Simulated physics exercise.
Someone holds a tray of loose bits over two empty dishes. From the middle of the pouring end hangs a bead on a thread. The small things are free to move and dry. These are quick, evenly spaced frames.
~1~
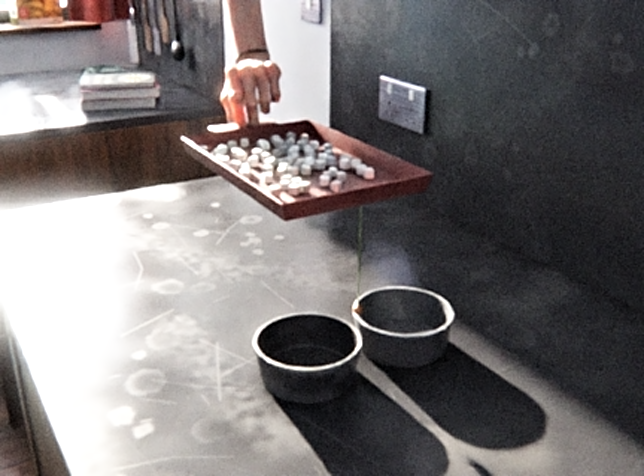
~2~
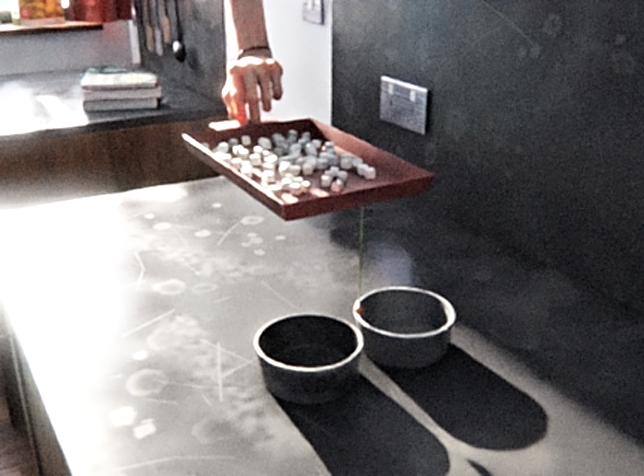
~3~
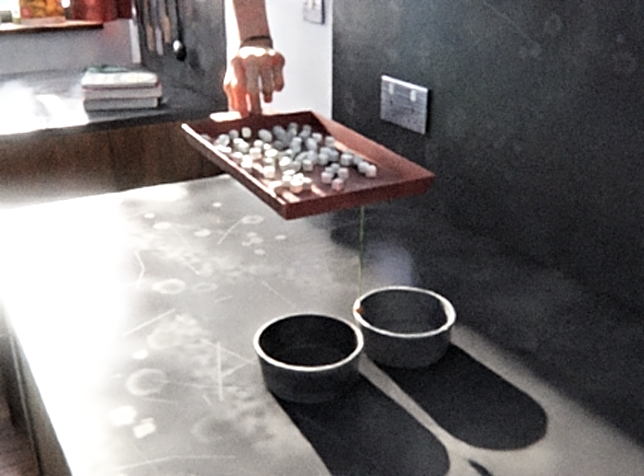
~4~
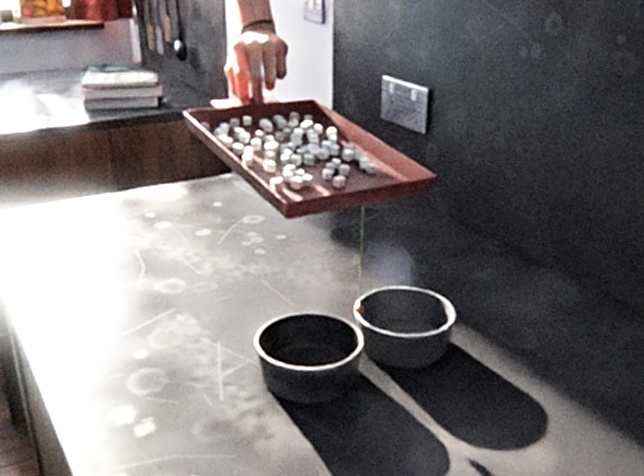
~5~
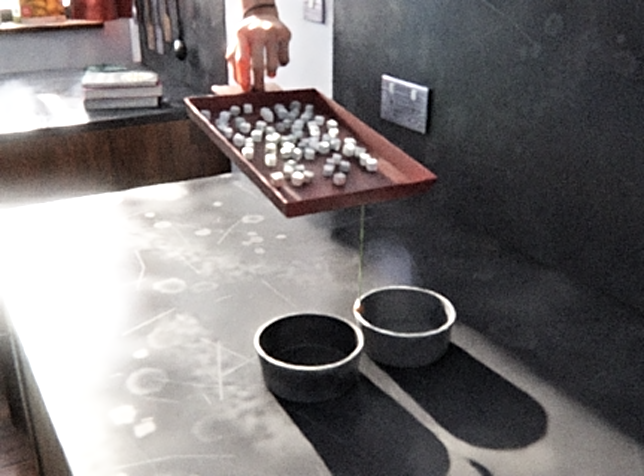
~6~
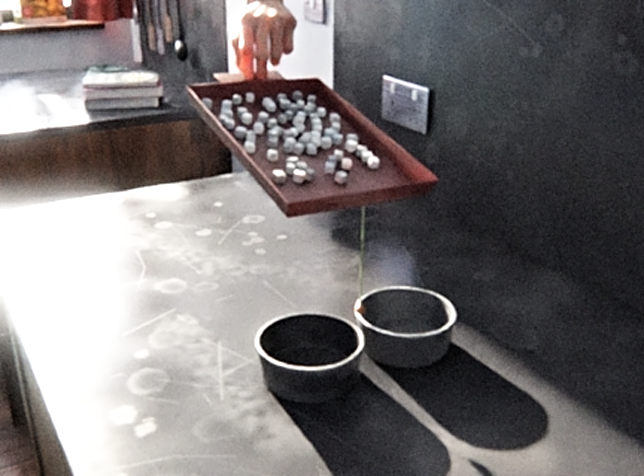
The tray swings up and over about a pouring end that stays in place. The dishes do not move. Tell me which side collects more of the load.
Right.
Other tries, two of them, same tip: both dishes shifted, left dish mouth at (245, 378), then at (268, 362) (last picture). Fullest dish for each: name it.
Note: Try one - the dish on the right side; try two - the dish on the right side.
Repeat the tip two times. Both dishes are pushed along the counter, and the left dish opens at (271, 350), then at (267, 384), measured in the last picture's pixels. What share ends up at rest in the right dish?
10, then 50 %.
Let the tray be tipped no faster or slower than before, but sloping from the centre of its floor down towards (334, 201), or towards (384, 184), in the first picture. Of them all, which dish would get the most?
Results - the dish on the left side first, the dish on the right side second.
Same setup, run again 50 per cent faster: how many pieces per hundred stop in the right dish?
It would come out near 40 per cent.
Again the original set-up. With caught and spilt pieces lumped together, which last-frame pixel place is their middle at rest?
(440, 382).
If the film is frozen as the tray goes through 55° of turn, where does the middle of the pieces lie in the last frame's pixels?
Roughly at (378, 175).
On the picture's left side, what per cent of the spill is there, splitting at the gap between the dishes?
10 per cent or thereabouts.
Soon after the last picture, tray tipped steeply; nearly all on the tray; a stray few in the air.
A little later, tray tipped right over; nearly all on the tray; a stray few in the right dish; a small part outside both.
Later still, tray tipped past a quarter turn; about a quarter in the right dish; about two thirds outside both.
At rest, tray tipped past a quarter turn; none in the left dish; about a quarter in the right dish; about two thirds outside both.
